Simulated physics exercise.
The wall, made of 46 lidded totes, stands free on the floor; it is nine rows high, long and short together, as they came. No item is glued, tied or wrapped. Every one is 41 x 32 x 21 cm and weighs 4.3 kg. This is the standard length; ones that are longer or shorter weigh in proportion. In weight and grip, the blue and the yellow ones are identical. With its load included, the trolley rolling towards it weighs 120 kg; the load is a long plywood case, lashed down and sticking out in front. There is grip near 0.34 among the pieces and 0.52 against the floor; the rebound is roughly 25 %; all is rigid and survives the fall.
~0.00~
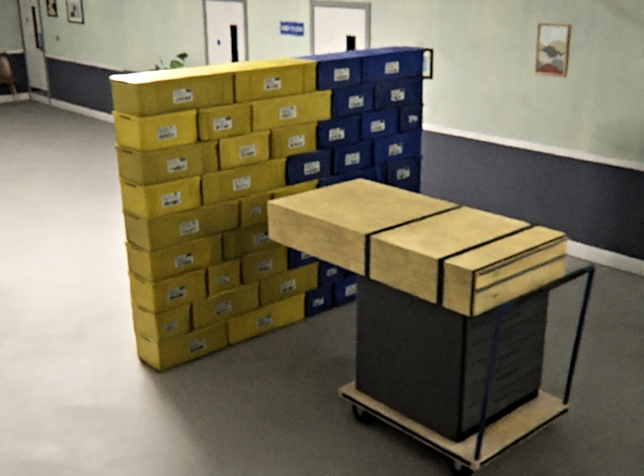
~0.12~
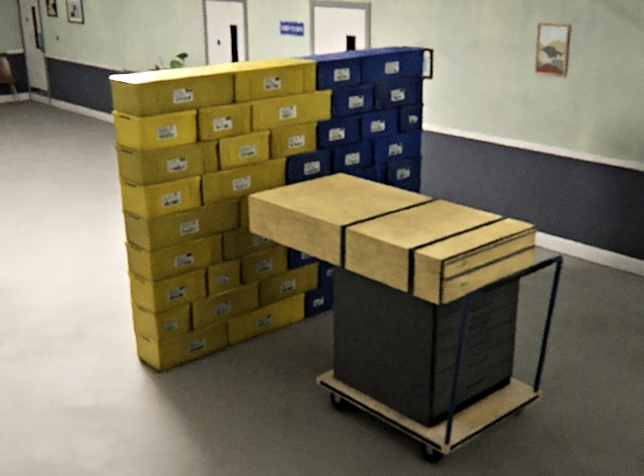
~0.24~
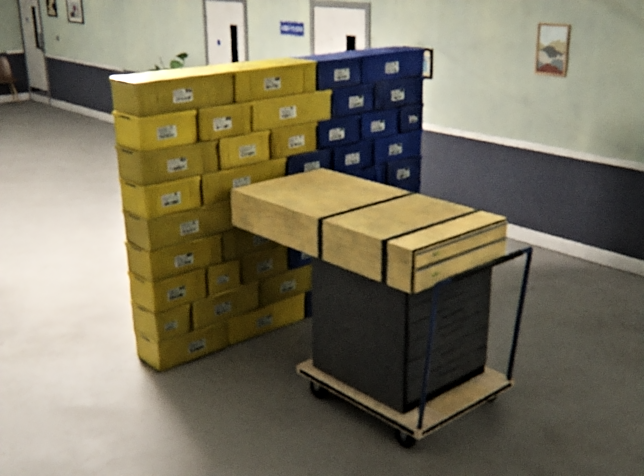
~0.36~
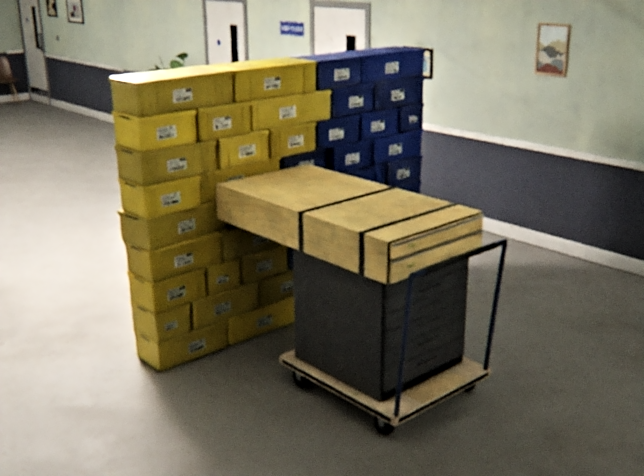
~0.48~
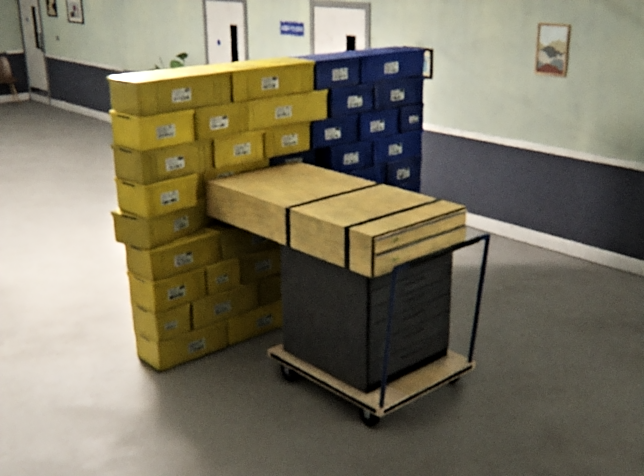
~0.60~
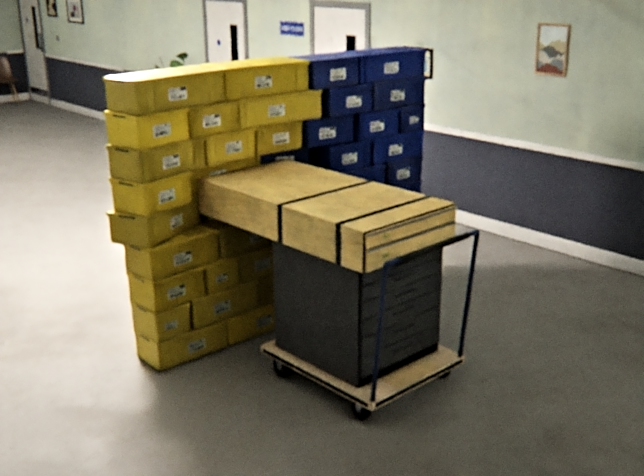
We see a trolley carrying a long strapped wooden case roll leftward toward a freestanding wall of yellow and blue boxes, then the case's front end pushes into the yellow section, shifting several boxes out of line.
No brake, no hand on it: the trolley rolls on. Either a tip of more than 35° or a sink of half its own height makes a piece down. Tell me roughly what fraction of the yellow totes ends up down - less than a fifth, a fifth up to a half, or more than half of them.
Down at the end: More than half.
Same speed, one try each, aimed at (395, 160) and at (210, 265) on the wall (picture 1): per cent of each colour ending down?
You'd get yellow at 0 followed by 80, and blue at 40 followed by 20 percent.
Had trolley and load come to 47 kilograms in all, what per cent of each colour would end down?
The split would be yellow 0, then blue 0 per cent.
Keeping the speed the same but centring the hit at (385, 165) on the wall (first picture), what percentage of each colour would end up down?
Yellow 0 %, blue 40 %.
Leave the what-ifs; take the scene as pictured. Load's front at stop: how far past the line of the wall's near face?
I'd put it at around 60 cm past it.
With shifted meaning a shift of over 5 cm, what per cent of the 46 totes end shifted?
45 %.
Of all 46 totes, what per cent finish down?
Something close to 40 percent of them.
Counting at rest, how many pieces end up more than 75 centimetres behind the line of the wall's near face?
Around 16 of the pieces.
By 1.24 s, load 46 cm past the wall's line, still rolling; 3 of the 23 yellow totes down (4 of 46 in all colours); top yellow tote tilted 26°, 8 cm lower; top blue tote moved 18 cm.
By 1.76 s, load 55 cm past the wall's line, still rolling; 17 of the 23 yellow totes down (18 of 46 in all colours); top yellow tote on its side; top blue tote tilted 19°.
When it is over (3.7 s), load 60 cm past the wall's line, stopped; 17 of the 23 yellow totes down (19 of 46 in all colours); top yellow tote on its side; top blue tote upside down. That is 74 per cent. In pixels of the last frame, middles, top yellow tote near (17, 247), top blue tote near (175, 238).
